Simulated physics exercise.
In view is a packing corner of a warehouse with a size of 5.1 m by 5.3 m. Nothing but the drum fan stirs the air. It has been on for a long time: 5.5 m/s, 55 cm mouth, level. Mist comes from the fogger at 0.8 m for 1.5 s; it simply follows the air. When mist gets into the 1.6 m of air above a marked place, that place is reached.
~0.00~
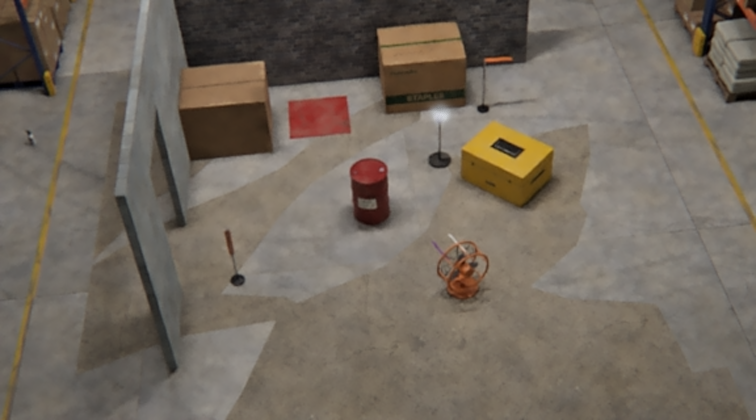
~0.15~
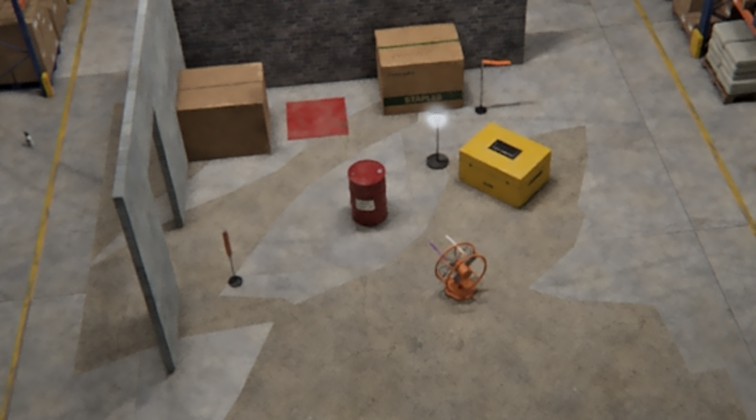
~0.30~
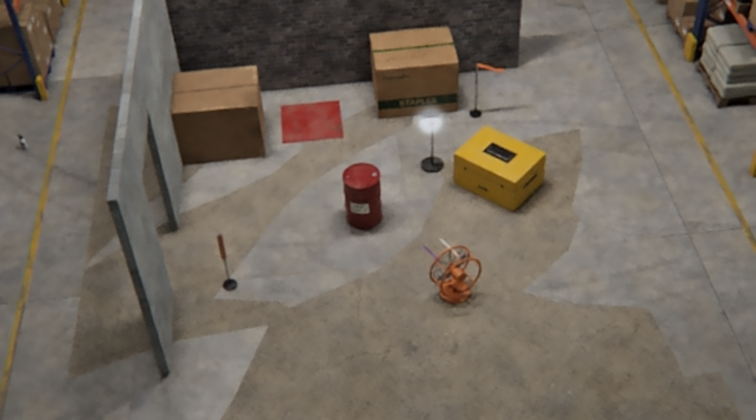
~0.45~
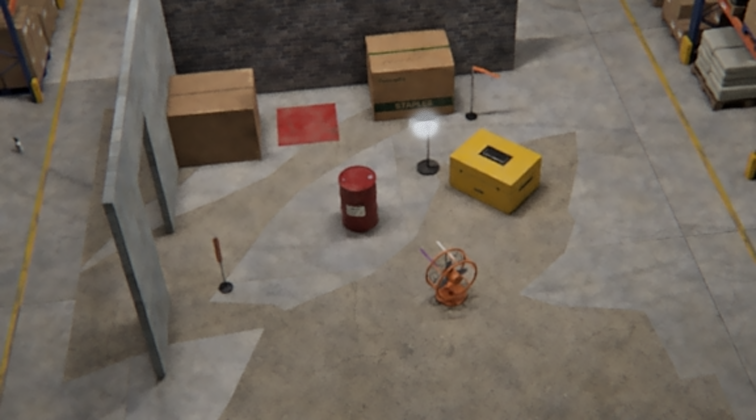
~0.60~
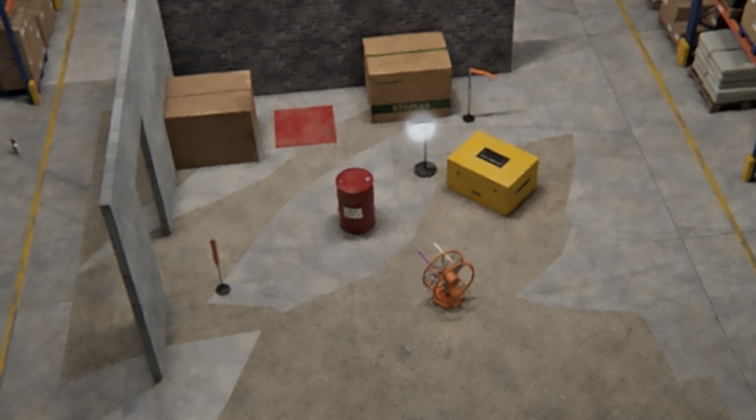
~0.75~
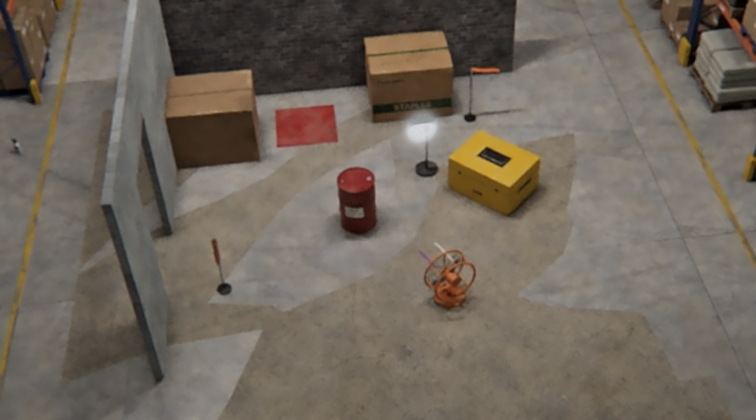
Orange ribbon fluttering slightly on a stand, dipping then lifting, as pale mist hovers near a red barrel in a warehouse.
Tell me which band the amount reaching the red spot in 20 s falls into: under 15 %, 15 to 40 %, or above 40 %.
I would put it at from 15 to 40 %.
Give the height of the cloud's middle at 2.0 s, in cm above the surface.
Middle height: Approx. 70 cm.
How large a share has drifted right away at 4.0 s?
About 0 %.
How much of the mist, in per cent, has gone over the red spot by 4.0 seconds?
Some 20 per cent.
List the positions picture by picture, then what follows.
In the first frame, the mist is thickest near (440, 113), the fogger stands at (440, 123) and the drum fan is at (463, 267).
In the second frame, the mist is thickest near (436, 116) and the red spot is centred on (317, 118).
In the third frame, the mist is thickest near (430, 120), a ribbon ends at (504, 70) and a ribbon ends at (224, 259).
In the fourth frame, the mist is thickest near (425, 123), the top of a barrel is at (357, 178) and the top of a large carton is at (409, 50).
In the fifth frame, the mist is thickest near (421, 126).
In the sixth frame, the mist is thickest near (421, 126), a ribbon ends at (499, 71) and a ribbon ends at (219, 263).
By 2.0 s, 0 % is gone from the area; 0 % has passed over the red spot, and the middle of the rest is near (409, 133).
By 4.0 s, 0 % is gone from the area; 21 % has passed over the red spot, and the middle of the rest is near (358, 67).
By 8.0 s, 50 % is gone from the area; 27 % has passed over the red spot, and the middle of the rest is near (437, 9).
By 20.0 s, 94 % is gone from the area; 28 % has passed over the red spot.
